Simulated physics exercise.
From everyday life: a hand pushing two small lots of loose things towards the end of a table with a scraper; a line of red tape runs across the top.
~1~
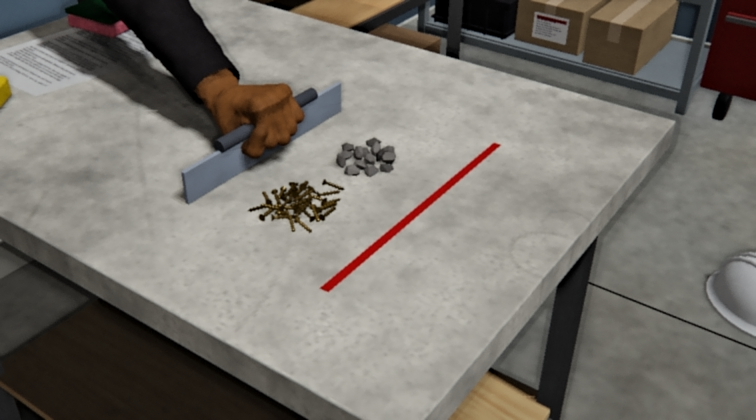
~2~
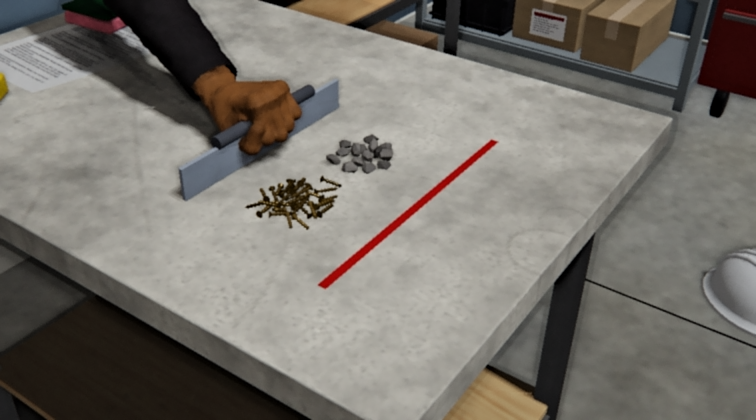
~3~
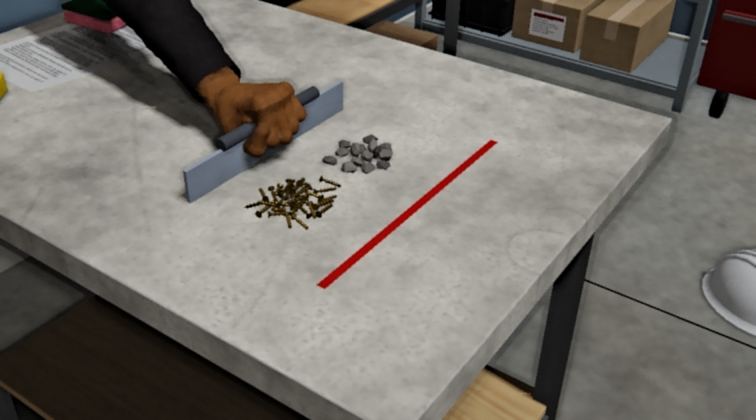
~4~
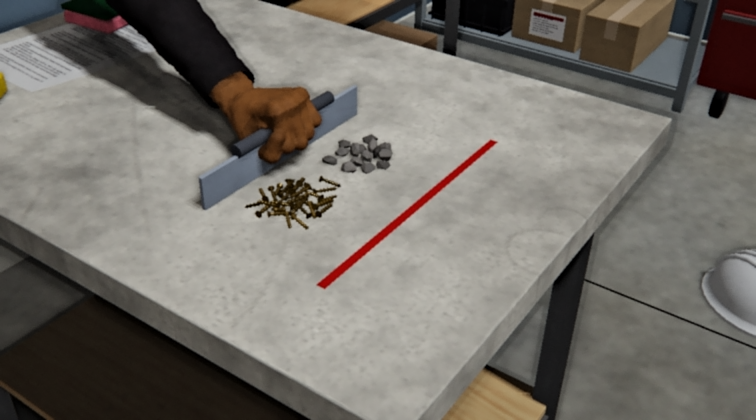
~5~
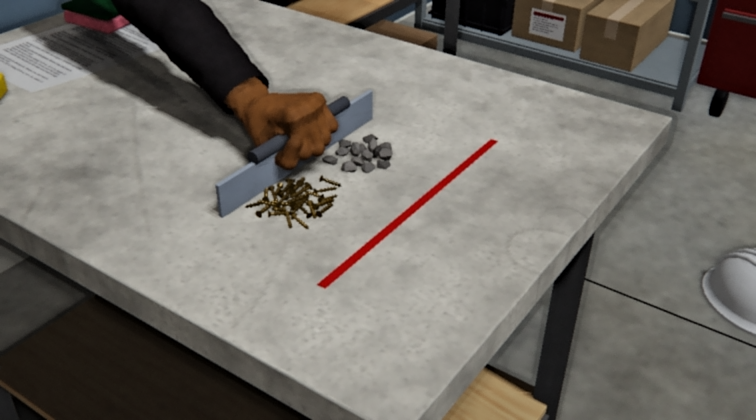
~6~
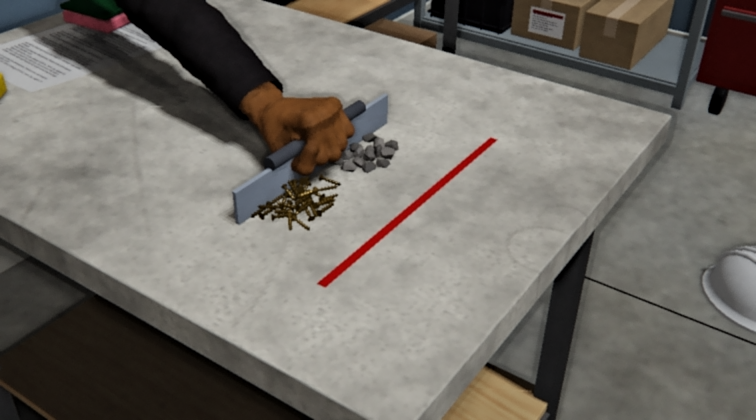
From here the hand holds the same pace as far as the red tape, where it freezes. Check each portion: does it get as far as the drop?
The front portion will all make it and stay up. The back portion will all make it and stay up.
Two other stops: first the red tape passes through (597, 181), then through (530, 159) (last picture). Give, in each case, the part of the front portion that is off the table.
First stop: Around 80 per cent off. Second stop: Around 0 per cent off.
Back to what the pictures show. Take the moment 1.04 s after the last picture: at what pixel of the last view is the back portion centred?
I'd put the centre somewhere around (462, 188).
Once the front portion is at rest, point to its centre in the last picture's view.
Looks like it settles around (398, 241).
Then, 0.51 s on from there, scraper still moving, near (370, 157); front portion all on the table, its front near (357, 233); back portion all on the table, its front near (435, 167).
Then, 1.04 s on from there, scraper stopped at the red tape; front portion all on the table, its front near (412, 257); back portion all on the table, its front near (462, 206).
Then, 1.32 s on from there, scraper stopped at the red tape; front portion all on the table, its front near (432, 240); back portion all on the table, its front near (462, 206).
In the end, scraper stopped at the red tape; front portion all on the table, its front near (432, 240); back portion all on the table, its front near (462, 206).
